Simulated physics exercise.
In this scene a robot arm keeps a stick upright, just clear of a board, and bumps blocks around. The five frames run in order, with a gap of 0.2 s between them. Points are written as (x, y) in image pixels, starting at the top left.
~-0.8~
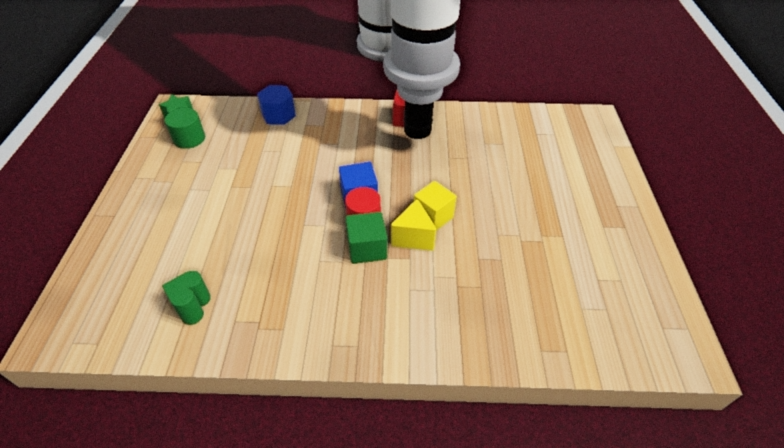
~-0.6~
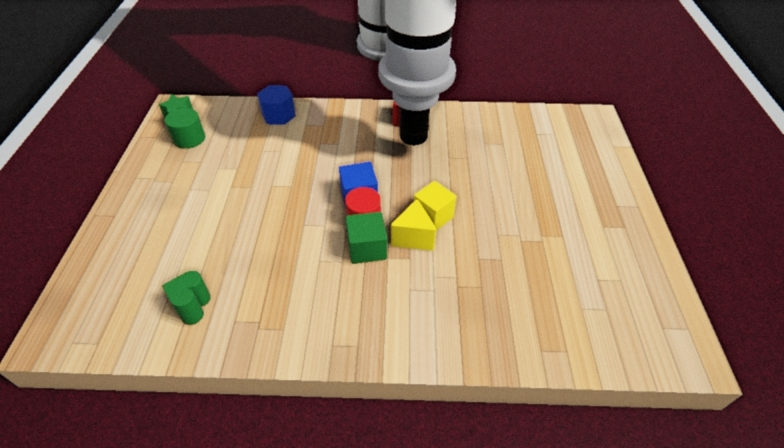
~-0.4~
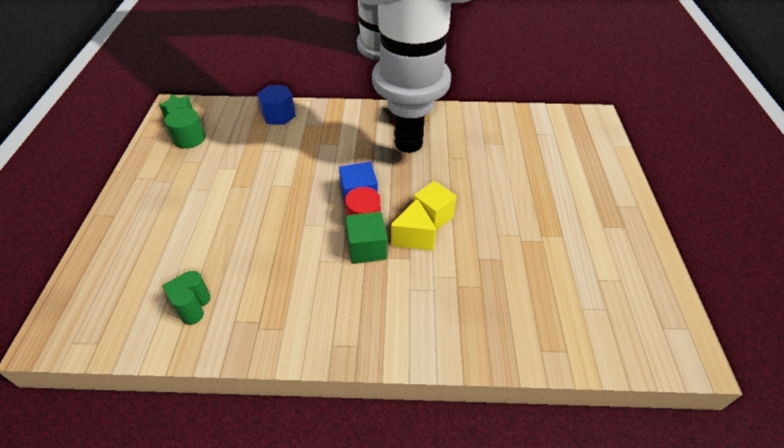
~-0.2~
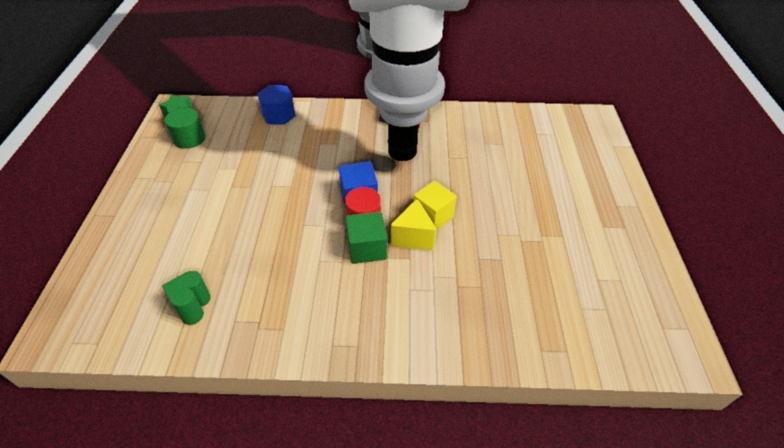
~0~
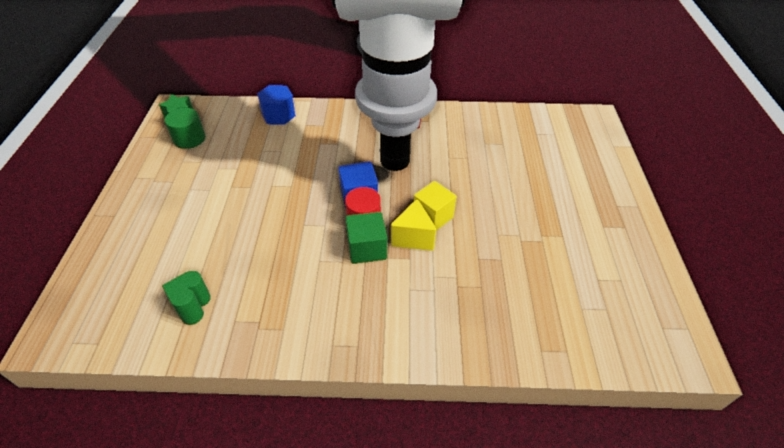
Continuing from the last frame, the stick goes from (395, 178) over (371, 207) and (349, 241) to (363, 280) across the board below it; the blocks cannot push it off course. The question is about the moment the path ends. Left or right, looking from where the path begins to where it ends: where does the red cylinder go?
Right.
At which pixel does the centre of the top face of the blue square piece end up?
The top centre is at (334, 183).
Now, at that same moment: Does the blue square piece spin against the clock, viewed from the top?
Short answer: No.
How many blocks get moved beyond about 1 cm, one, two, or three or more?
The push will move three blocks or more.
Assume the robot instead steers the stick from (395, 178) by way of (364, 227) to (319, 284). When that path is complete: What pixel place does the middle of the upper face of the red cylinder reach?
In the picture, it is at (280, 254).
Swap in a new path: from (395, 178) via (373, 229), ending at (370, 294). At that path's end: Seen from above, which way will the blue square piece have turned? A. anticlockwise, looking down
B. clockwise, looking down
The correct letter is B.
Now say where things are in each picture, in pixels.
Stick tip at (418, 131); block tops, blue square piece at (358, 174); red cylinder at (363, 199); green square piece at (366, 227); yellow triangular piece at (415, 217), in the first frame.
Stick at (414, 138); blocks unchanged, in the second frame.
Stick at (409, 145); blocks unchanged, in the third frame.
Stick at (403, 153); blocks unchanged, in the fourth frame.
Stick at (395, 162); blue square piece at (358, 174); red cylinder at (363, 199); green square piece at (366, 227); yellow triangular piece at (415, 217), in the fifth frame.
On the path given first. One third of the way, stick at (370, 191); blue square piece at (338, 180), turned 20° clockwise; red cylinder at (351, 206); green square piece at (365, 232), turned 15° anticlockwise.
Two thirds of the way, stick at (348, 225); blue square piece at (334, 183), turned 40° clockwise; red cylinder at (319, 238); green square piece at (363, 250), turned 50° anticlockwise.
At the end, stick at (362, 264); blue square piece at (334, 183), turned 40° clockwise; red cylinder at (313, 250); green square piece at (381, 293), turned 55° anticlockwise; yellow triangular piece in place.
